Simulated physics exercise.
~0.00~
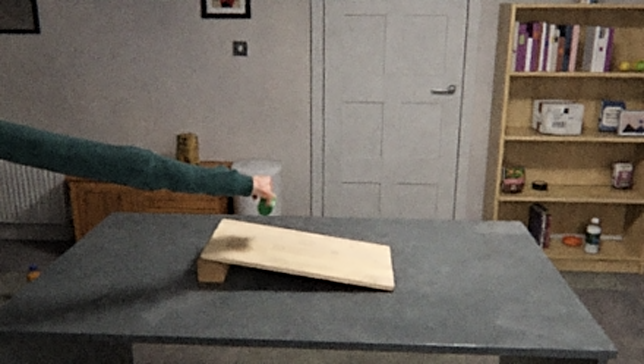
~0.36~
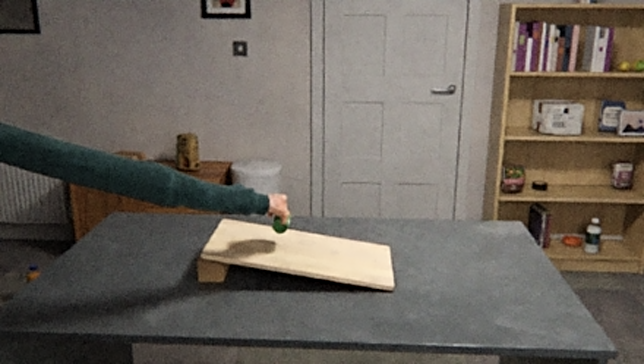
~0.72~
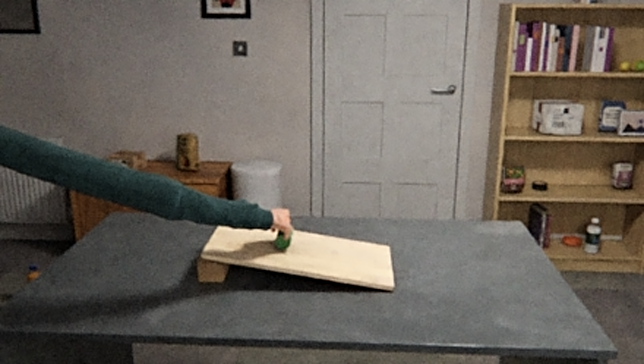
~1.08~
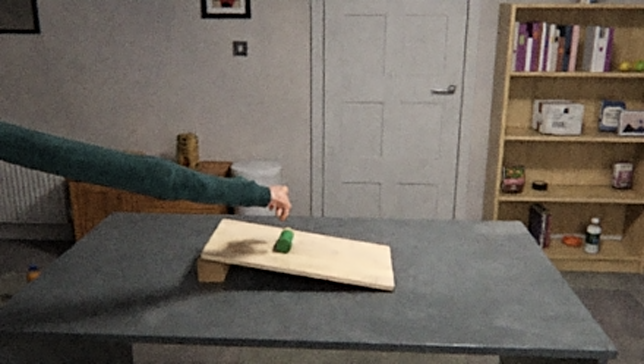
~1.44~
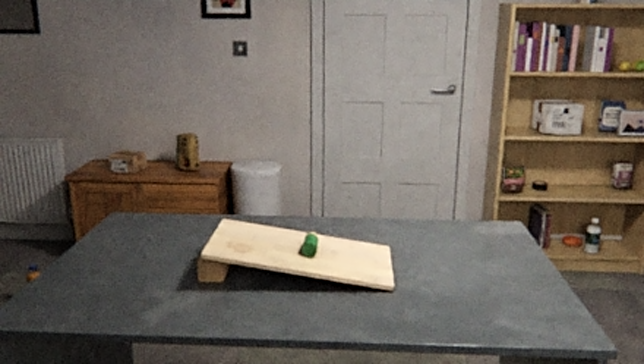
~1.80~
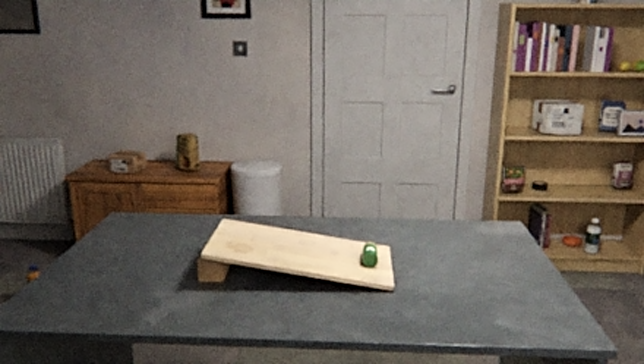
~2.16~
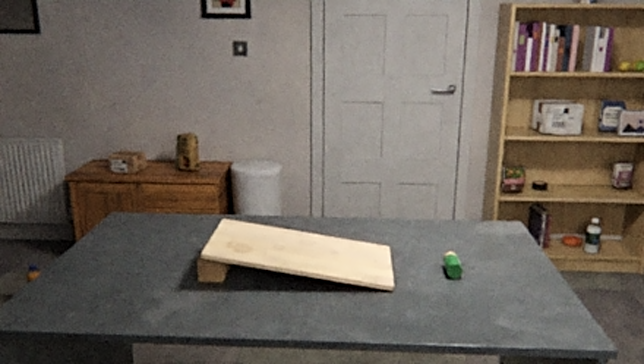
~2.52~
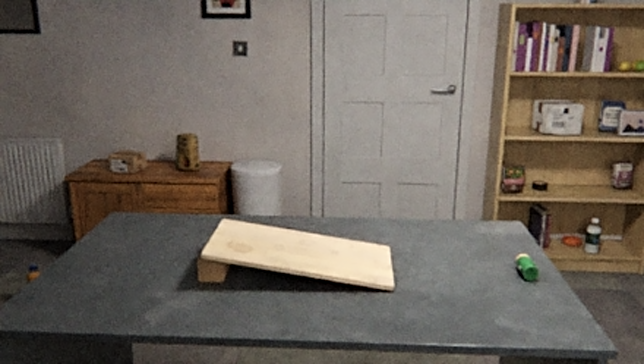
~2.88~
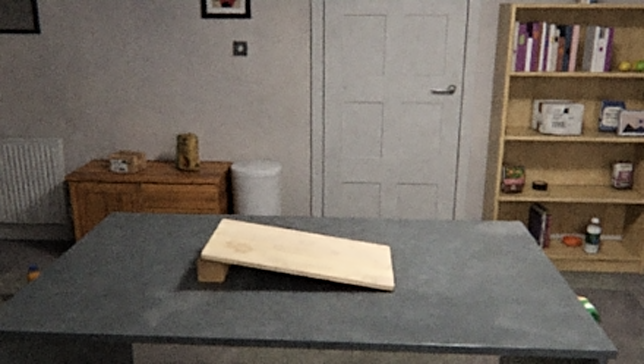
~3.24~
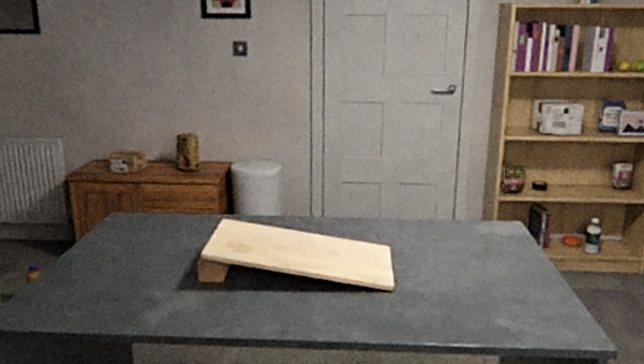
A small green shaker, held on its side by a hand reaching in from the left in a dark green sleeve, is lowered onto a pale wooden board that slopes down to the right on a grey table. The hand sets it on the upper part of the slope, lets go and draws back out of view. The shaker travels down the board to its lower end, then leaves it and continues across the tabletop. It reaches the right side of the table and drops over the edge. By the end it is out of sight, and the propped board remains in place.
